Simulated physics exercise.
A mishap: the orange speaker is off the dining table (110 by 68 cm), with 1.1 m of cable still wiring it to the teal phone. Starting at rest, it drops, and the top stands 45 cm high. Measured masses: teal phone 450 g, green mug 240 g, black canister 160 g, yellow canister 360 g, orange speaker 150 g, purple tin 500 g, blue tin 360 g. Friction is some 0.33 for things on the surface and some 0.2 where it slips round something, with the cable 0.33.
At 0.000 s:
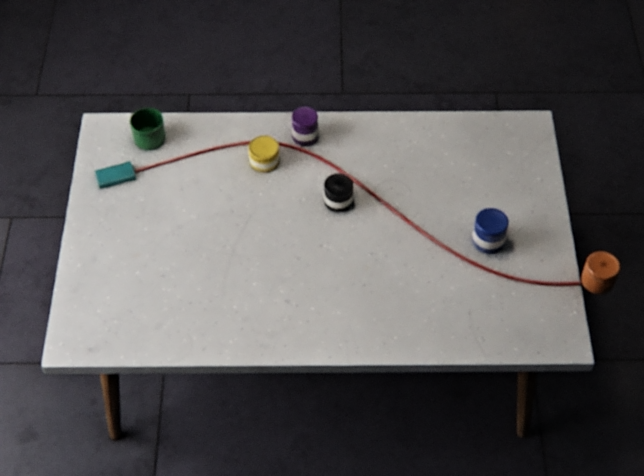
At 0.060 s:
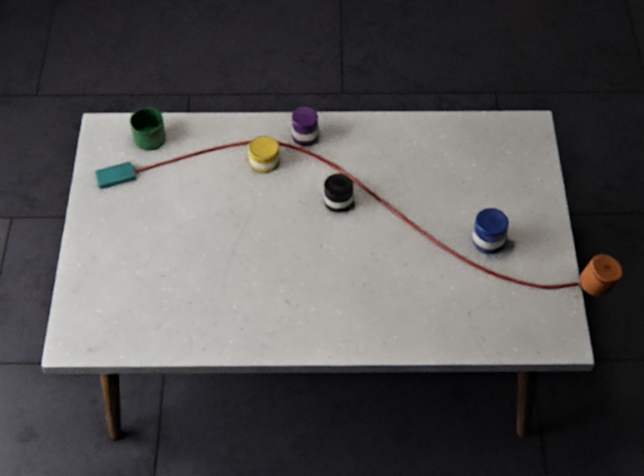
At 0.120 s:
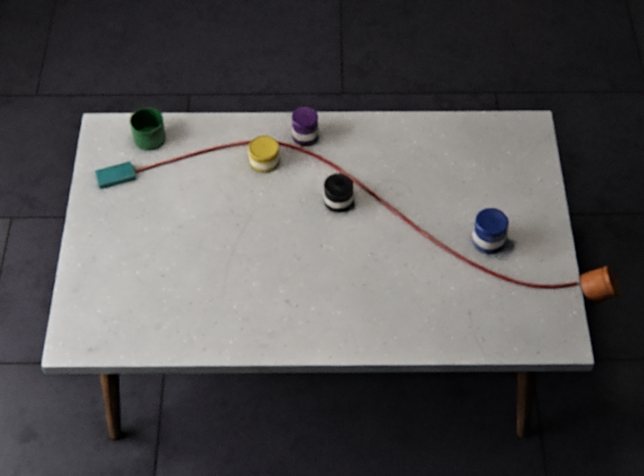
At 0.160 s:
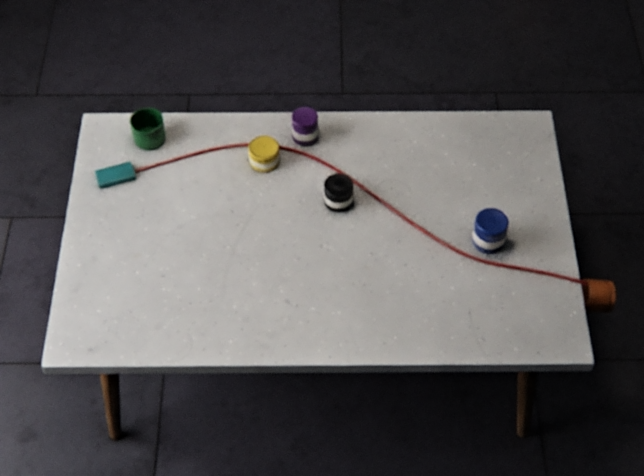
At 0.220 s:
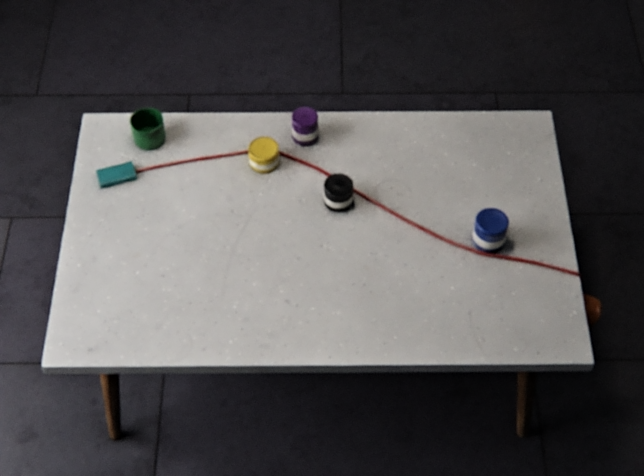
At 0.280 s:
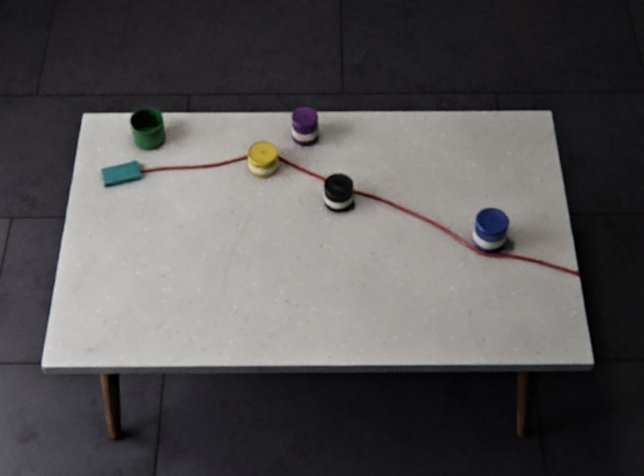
Pale table with coloured pots, an orange cylinder dropping off the right edge, its red cord tightening and tugging a teal block slightly.
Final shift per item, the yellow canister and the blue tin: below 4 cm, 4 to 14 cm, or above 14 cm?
Yellow canister below 4 cm, blue tin below 4 cm.
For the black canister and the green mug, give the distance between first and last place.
Final offset from start: Black canister = 0 cm, green mug = 0 cm.
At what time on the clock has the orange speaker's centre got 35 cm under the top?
That is: Not at all.
At 0.5 s, the cable's tail end at (143, 170); yellow canister 2 cm off its start, orange speaker over the edge, teal phone 2 cm off its start.
At 0.7 s, the cable's tail end at (143, 170); yellow canister 2 cm off its start, orange speaker over the edge, teal phone 2 cm off its start.
At 1.0 s, the cable's tail end at (143, 170); yellow canister 2 cm off its start at (263, 154), orange speaker over the edge, teal phone 2 cm off its start at (122, 171).
At 1.2 s, the cable's tail end at (143, 170); yellow canister 2 cm off its start, orange speaker over the edge, teal phone 2 cm off its start.
At 2.4 s, the cable's tail end at (143, 170); yellow canister 2 cm off its start at (263, 154), blue tin 0 cm off its start at (493, 220), orange speaker over the edge, teal phone 2 cm off its start at (122, 171).
